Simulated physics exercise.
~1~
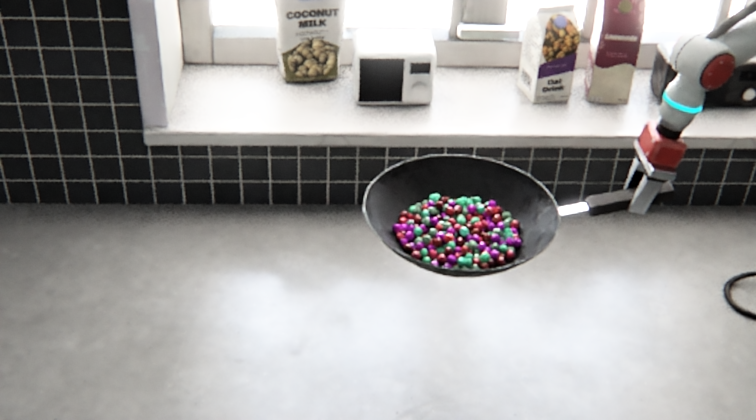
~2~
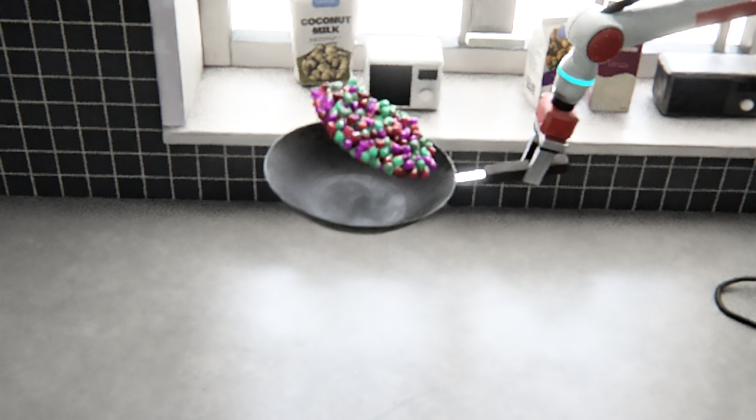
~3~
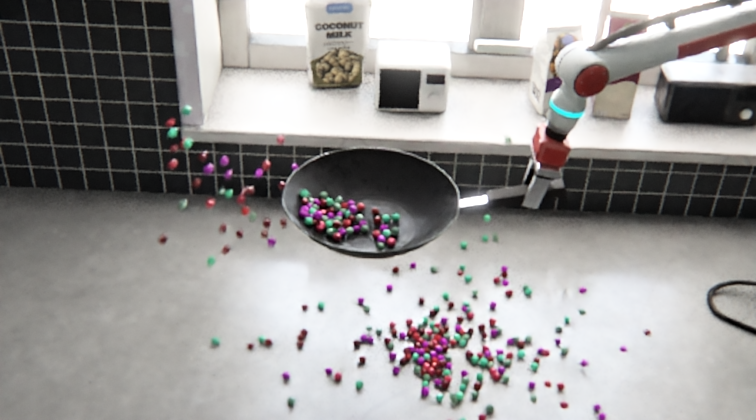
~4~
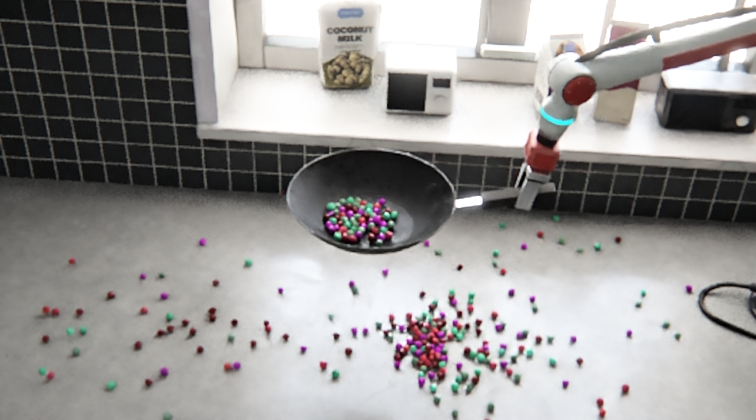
The footage shows a robotic arm holding a wok of small colourful balls above a grey counter, moving it left and tossing the load upward. Many balls miss the wok and scatter widely across the counter, while a smaller heap stays in the wok, held upright.
